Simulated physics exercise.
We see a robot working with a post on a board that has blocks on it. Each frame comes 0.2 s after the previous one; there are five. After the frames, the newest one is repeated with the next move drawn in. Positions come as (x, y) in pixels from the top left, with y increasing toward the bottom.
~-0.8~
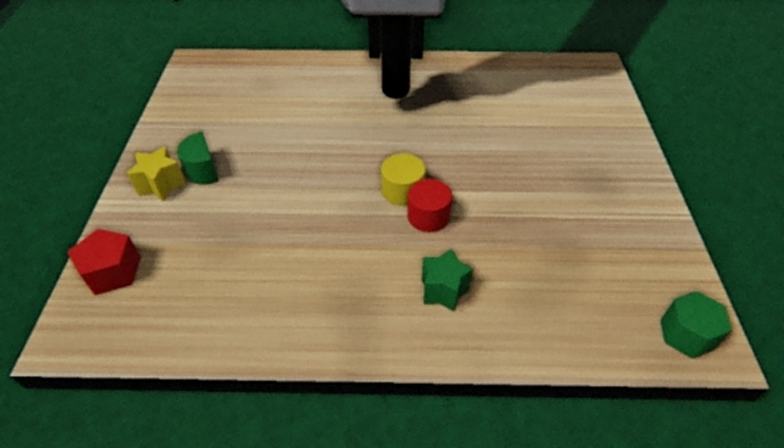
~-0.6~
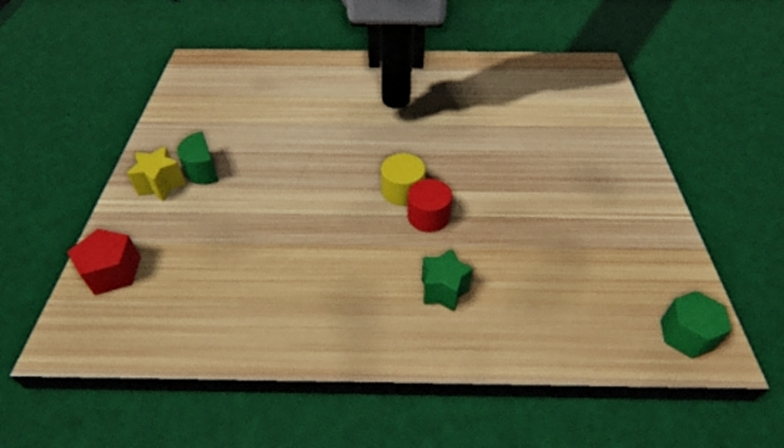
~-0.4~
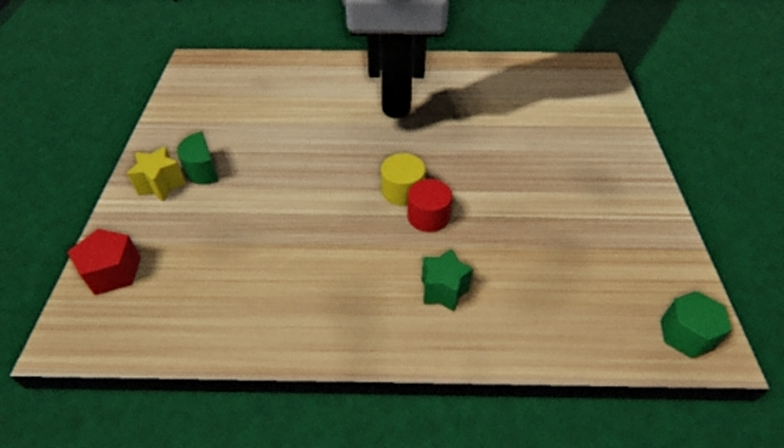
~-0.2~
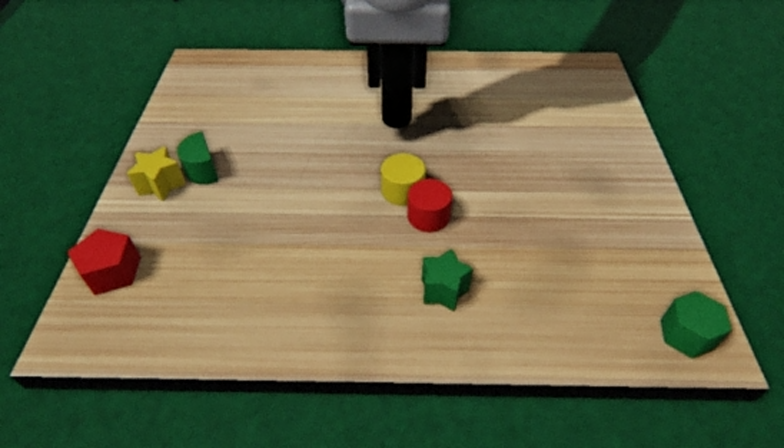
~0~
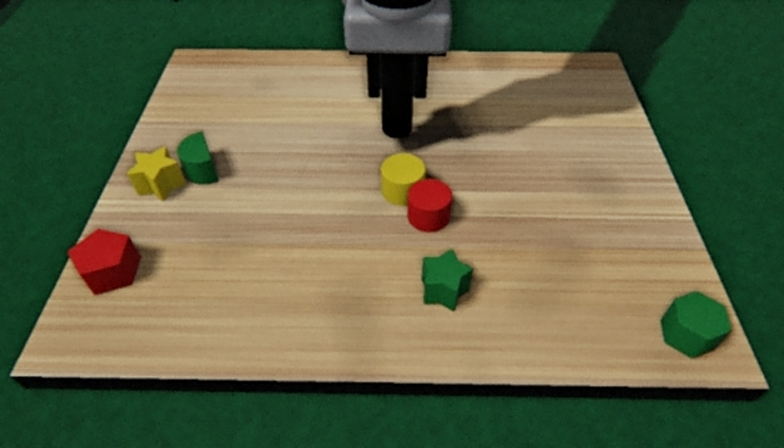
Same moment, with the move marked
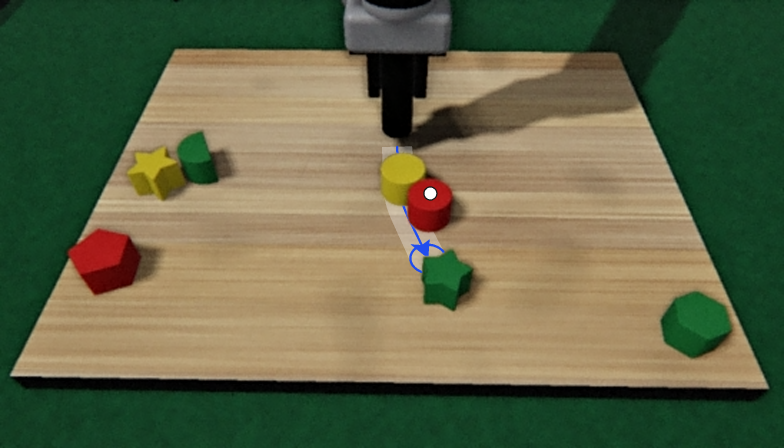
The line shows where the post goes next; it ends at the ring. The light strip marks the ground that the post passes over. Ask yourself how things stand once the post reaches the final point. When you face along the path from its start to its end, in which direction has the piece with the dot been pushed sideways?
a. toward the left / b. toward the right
I'll go with a - toward the left.
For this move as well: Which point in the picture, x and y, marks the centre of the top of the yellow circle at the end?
The centre of its top face lies at (404, 264).
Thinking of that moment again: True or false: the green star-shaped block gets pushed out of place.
The statement is correct.
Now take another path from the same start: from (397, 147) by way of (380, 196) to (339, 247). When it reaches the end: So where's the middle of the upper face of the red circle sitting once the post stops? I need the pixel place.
I expect it at (450, 211).
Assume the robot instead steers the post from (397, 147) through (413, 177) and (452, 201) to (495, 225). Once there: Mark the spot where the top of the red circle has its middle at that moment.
The point I'd pick in the picture is (438, 213).
The drawn path runs from (397, 147) by way of (401, 199) to (428, 259); the dot is on the red circle.
What follows on the original path. One third of the way, post (399, 165); yellow circle (404, 185); red circle (439, 207).
Two thirds of the way, post (409, 202); yellow circle (406, 226); red circle (455, 228).
At the end, post (430, 243); yellow circle (404, 264); red circle (473, 242); green star-shaped block (447, 280), turned 45° anticlockwise.
